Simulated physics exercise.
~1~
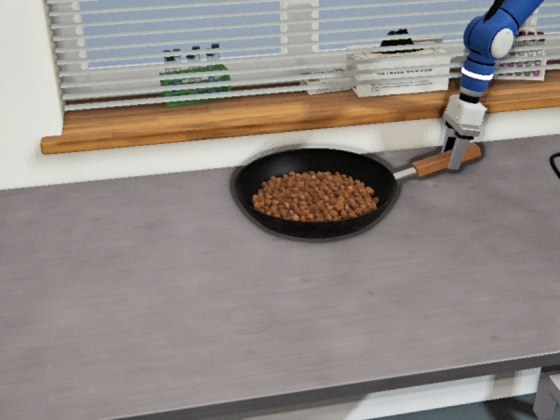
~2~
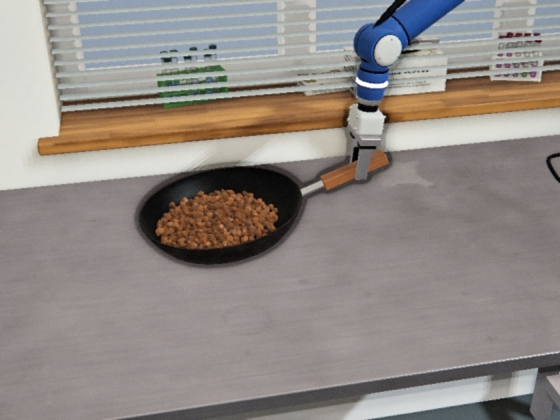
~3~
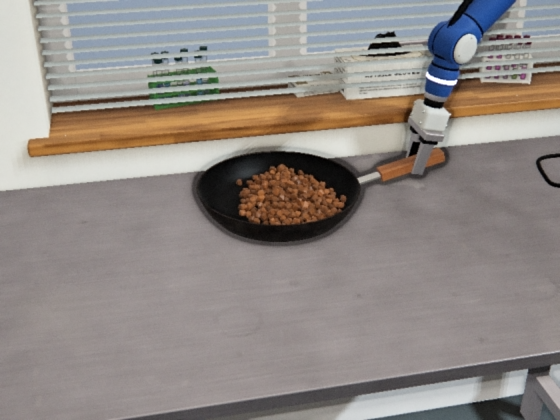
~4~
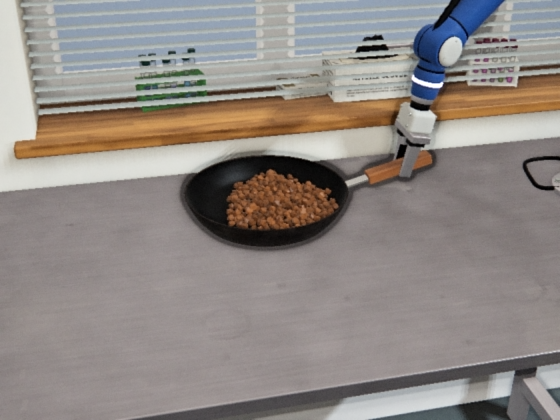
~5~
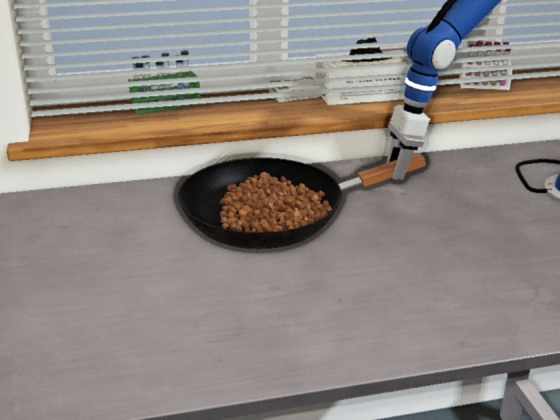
A black frying pan heaped with small brown pellets sits on a grey worktop, its wooden handle held by a blue and silver robot arm reaching in from the upper right. The view looks down at the table from the front, with a wooden sill, white blinds and a green object behind. The arm slides the pan clearly to the left, then draws it part of the way back to the right, and the pellets shift into a heap towards the handle side. Finally the pan rests nearly still and upright, still gripped, with the pellets inside and none visible on the worktop.
